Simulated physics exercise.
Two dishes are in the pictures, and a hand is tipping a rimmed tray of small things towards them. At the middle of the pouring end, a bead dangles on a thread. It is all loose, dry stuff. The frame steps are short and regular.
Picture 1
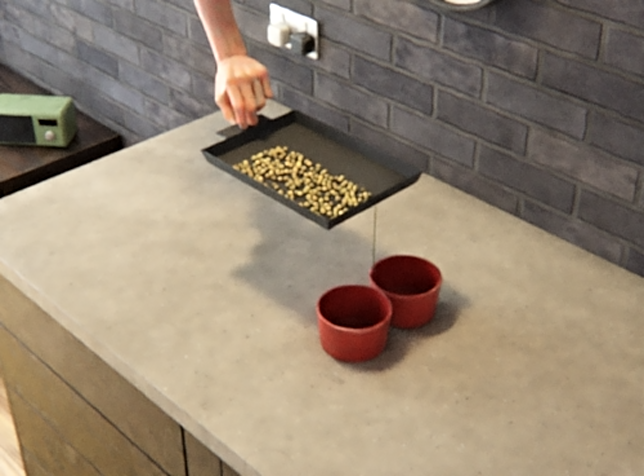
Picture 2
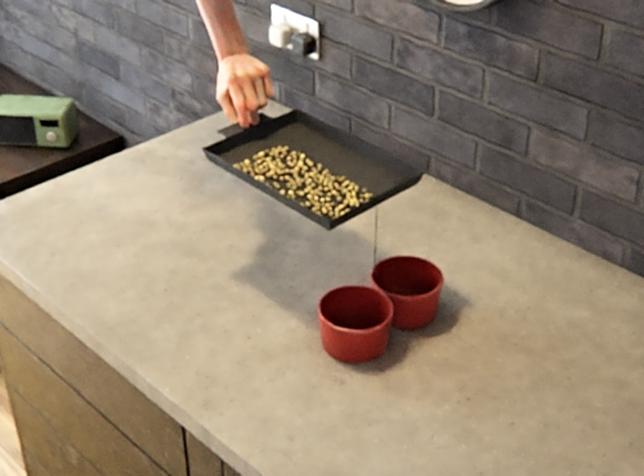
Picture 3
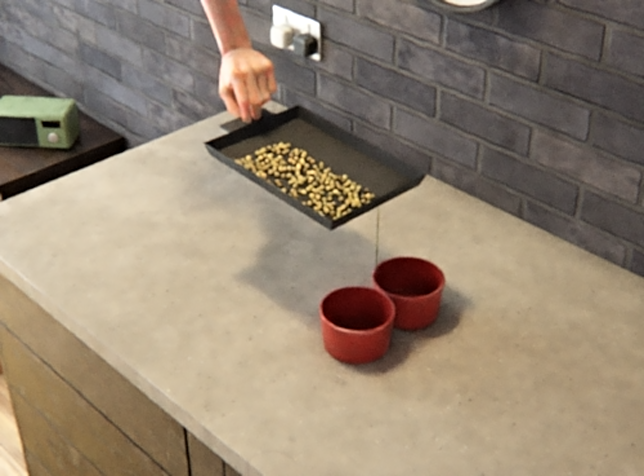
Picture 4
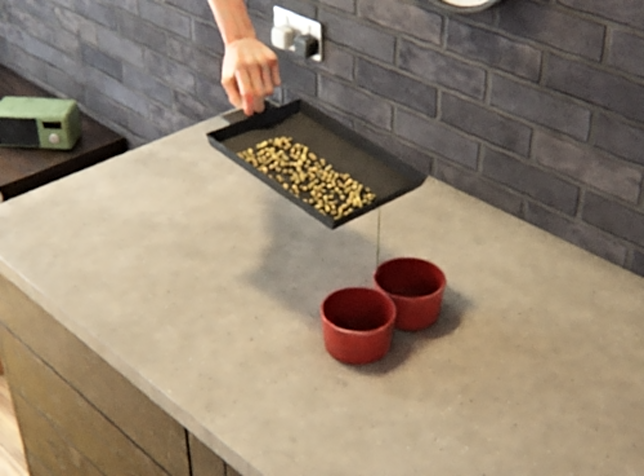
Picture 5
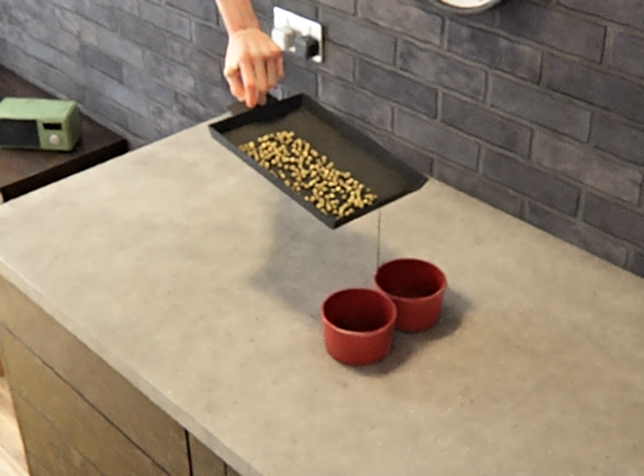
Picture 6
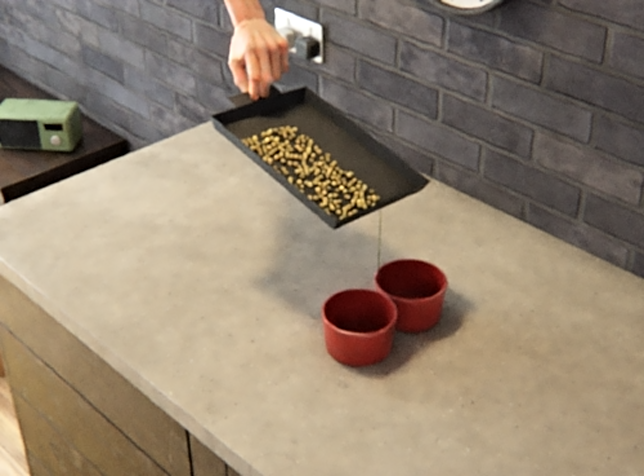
A hand gradually raising the back of a dark tray of soya beans above two red dishes on a grey worktop.
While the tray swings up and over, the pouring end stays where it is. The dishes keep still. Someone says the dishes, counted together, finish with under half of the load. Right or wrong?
Wrong, they hold over half.
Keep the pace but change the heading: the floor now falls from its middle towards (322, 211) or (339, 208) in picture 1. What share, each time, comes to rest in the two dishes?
Lab note: Case 1 near 80 %, case 2 near 90 %.
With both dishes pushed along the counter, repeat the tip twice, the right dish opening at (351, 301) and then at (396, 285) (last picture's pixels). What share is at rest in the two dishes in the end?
The first try gives 0 per cent, the second 40 per cent.
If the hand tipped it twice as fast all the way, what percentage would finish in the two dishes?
About 50 per cent.
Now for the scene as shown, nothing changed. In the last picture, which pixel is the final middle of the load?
Roughly at (418, 305), give or take.
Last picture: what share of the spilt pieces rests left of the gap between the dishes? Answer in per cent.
10 %, near enough.
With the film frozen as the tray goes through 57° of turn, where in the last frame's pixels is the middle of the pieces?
At about (393, 196).
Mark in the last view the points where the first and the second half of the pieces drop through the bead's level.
Earlier portion about (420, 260); later portion about (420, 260).
Shortly afterwards, tray tipped steeply; all but a few on the tray; only a few in the right dish; only a few outside both; only a few in the air.
Next, tray tipped right over; near a quarter on the tray; near a third in the right dish; a little outside both; near a third in the air.
Some moments later, tray tipped past a quarter turn; the bulk in the right dish; near a quarter outside both.
In the end, tray tipped past a quarter turn; none at all in the left dish; the bulk in the right dish; near a quarter outside both.
